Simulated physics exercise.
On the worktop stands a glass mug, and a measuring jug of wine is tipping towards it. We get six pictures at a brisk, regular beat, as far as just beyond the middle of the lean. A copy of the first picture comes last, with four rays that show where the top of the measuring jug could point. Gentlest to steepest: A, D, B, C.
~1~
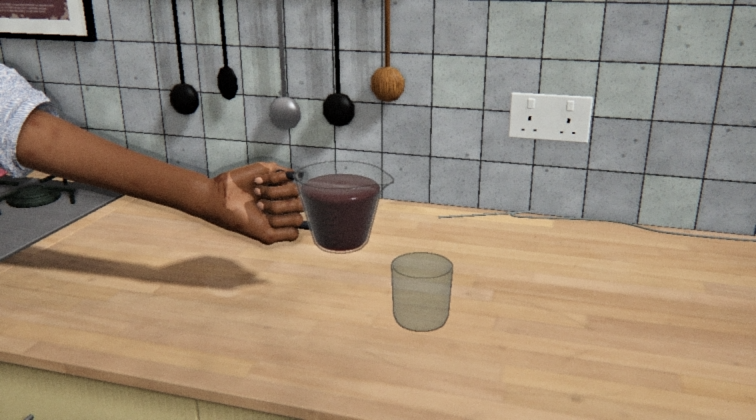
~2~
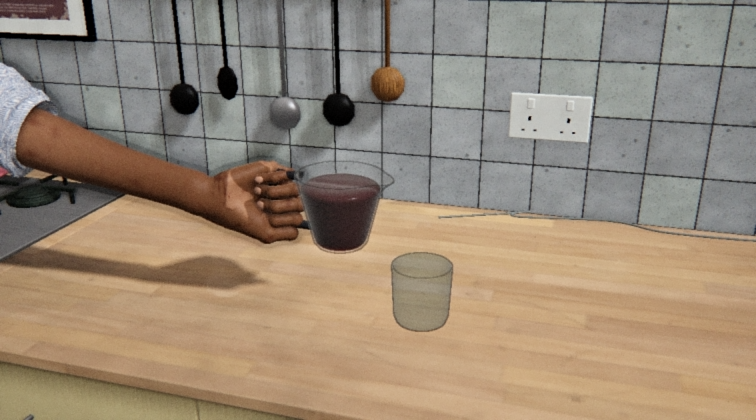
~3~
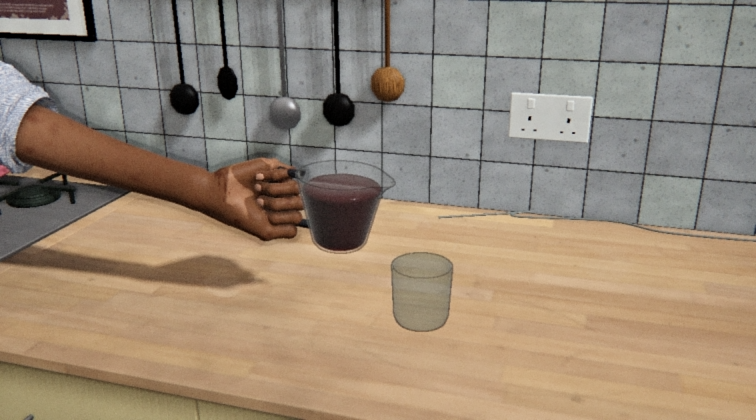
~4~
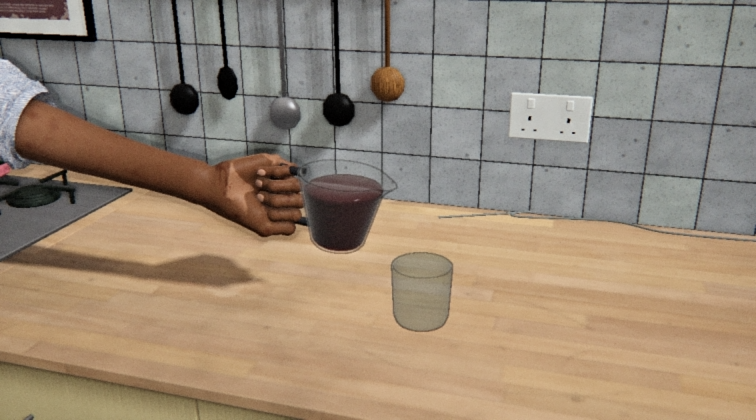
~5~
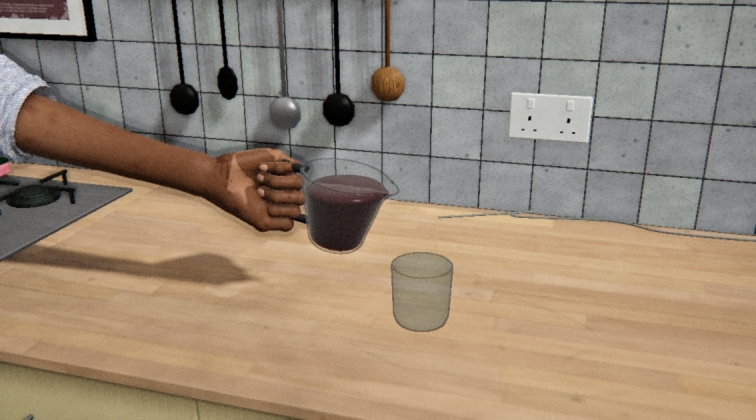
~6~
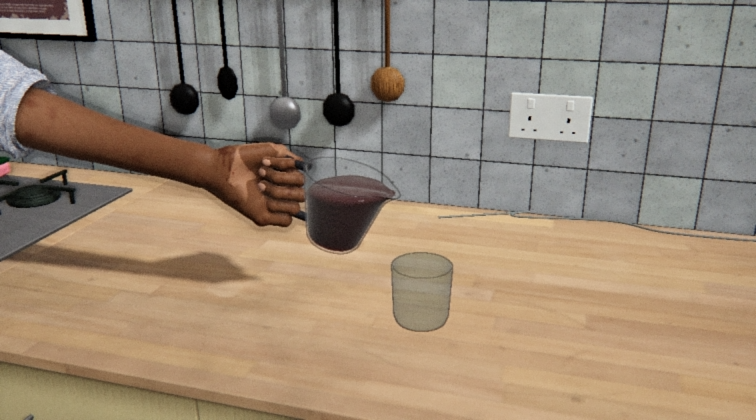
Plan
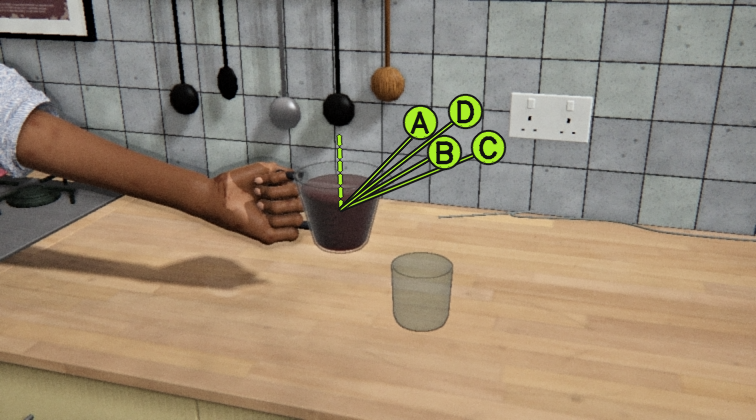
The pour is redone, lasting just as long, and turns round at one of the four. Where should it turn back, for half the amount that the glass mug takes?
A is best.
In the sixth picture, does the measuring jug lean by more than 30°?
No, it does not.
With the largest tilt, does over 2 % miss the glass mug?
Yes.
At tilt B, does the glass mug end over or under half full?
Over half.
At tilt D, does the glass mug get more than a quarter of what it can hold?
Yes, clearly.
On the marked copy, A at (410, 137); B at (428, 159); C at (473, 155); D at (452, 122).
Choosing A, the glass mug ends with about 52 % of what it can hold.
Choosing B, the glass mug ends with about 83 % of what it can hold; 3 % of the wine is spilt.
Choosing C, the glass mug ends with about 88 % of what it can hold; 11 % of the wine is spilt.
Choosing D, the glass mug ends with about 68 % of what it can hold.
